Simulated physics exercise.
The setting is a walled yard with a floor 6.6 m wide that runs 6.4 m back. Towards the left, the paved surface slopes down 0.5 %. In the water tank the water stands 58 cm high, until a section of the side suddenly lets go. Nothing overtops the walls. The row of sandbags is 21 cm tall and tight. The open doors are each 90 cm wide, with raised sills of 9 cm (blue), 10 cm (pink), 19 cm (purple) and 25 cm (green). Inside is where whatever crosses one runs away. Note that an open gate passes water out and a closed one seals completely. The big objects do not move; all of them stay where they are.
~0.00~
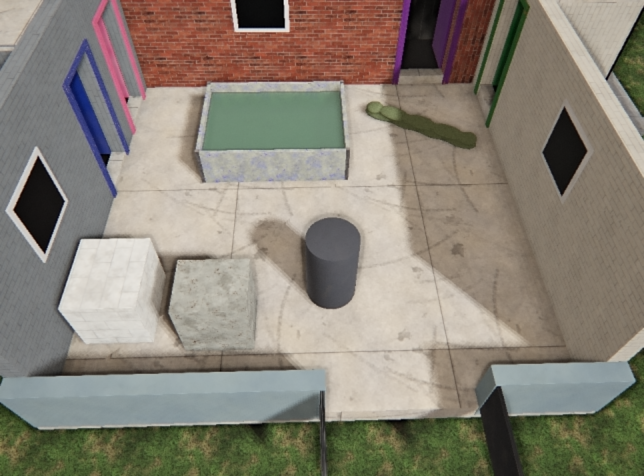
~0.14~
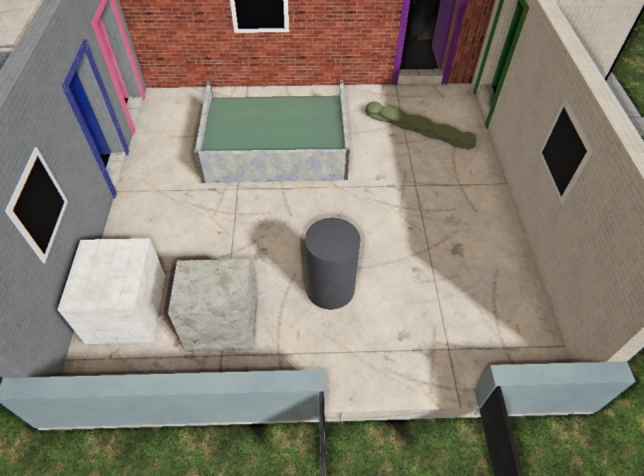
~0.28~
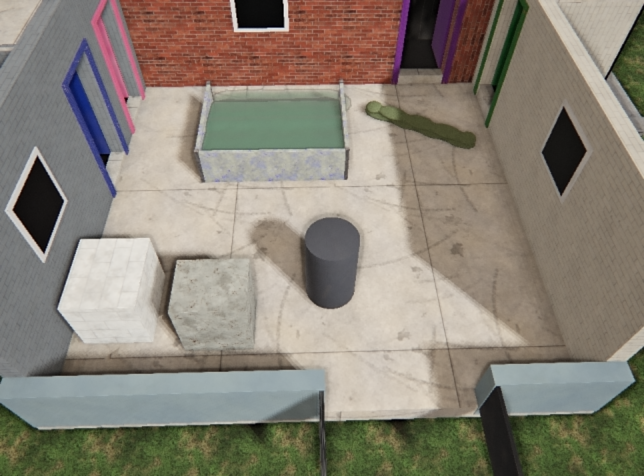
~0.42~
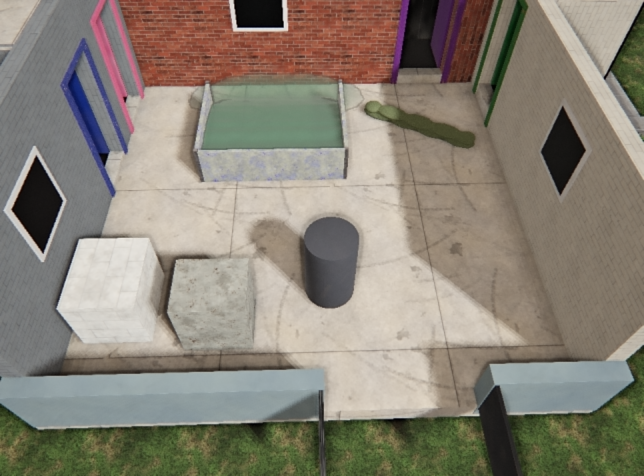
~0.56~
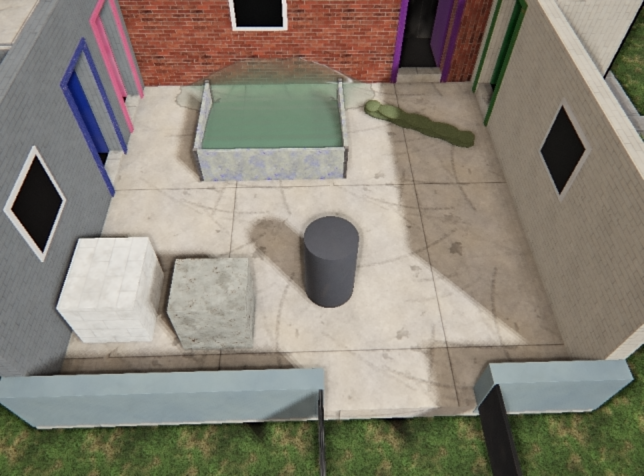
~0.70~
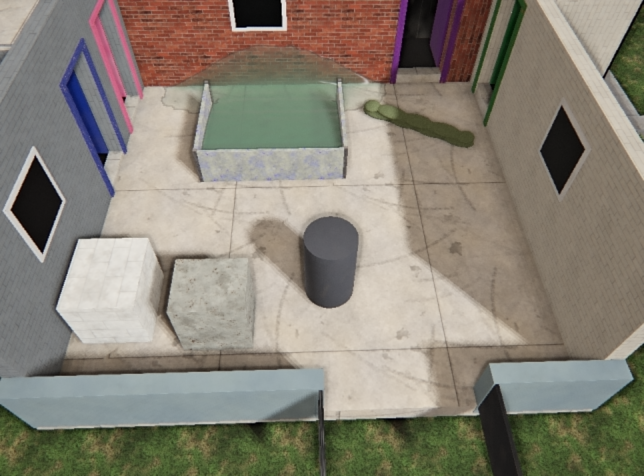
At first, still green water fills a rectangular tank near the brick wall of a walled yard, with two pale blocks and a dark cylinder standing nearby. Then the tank's far side opens, and water pours out behind it, spreading in a thin, clear sheet along the foot of the brick wall.
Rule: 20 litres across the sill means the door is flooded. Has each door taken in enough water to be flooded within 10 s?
The blue door remains shy of the limit, the pink door overtops the limit, the purple door remains shy of the limit, the green door remains shy of the limit.
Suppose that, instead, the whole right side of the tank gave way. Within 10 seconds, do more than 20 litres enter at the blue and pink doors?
Door blue stays within, door pink stays within.
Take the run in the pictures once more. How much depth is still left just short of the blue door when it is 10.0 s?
The depth comes to around 3.5 centimetres.
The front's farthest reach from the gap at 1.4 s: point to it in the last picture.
I'd mark it close to (448, 84).
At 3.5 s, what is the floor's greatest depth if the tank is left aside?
Peak depth: Approx. 24 cm.
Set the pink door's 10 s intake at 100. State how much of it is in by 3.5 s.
75 per cent, roughly.
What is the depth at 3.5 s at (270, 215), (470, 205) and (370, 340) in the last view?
Around 0 cm, 3 cm and 0 cm.
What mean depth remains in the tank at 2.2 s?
I'd put the average depth near 23 cm.
After 1.4 s water covers 15 % of the floor and is deepest (45 cm) near (271, 87); blue door not reached, pink door 16 cm at the sill, 1 L in, purple door 7 cm at the sill, 0 L in, green door not reached.
After 2.2 s water covers 20 % of the floor and is deepest (38 cm) near (144, 90); blue door 5 cm at the sill, 0 L in, pink door 28 cm at the sill, 61 L in, purple door 9 cm at the sill, 0 L in, green door 26 cm at the sill, 0 L in.
After 3.5 s water covers 45 % of the floor and is deepest (24 cm) near (465, 138); blue door 7 cm at the sill, 0 L in, pink door 19 cm at the sill, 160 L in, purple door 9 cm at the sill, 0 L in, green door 20 cm at the sill, 4 L in.
After 6.0 s water covers 70 % of the floor and is deepest (18 cm) near (412, 120); blue door 5 cm at the sill, 0 L in, pink door 15 cm at the sill, 193 L in, purple door 15 cm at the sill, 0 L in, green door 14 cm at the sill, 4 L in.
After 10.0 s water covers 95 % of the floor and is deepest (13 cm) near (280, 87); blue door 4 cm at the sill, 0 L in, pink door 9 cm at the sill, 209 L in, purple door 10 cm at the sill, 0 L in, green door 10 cm at the sill, 5 L in.
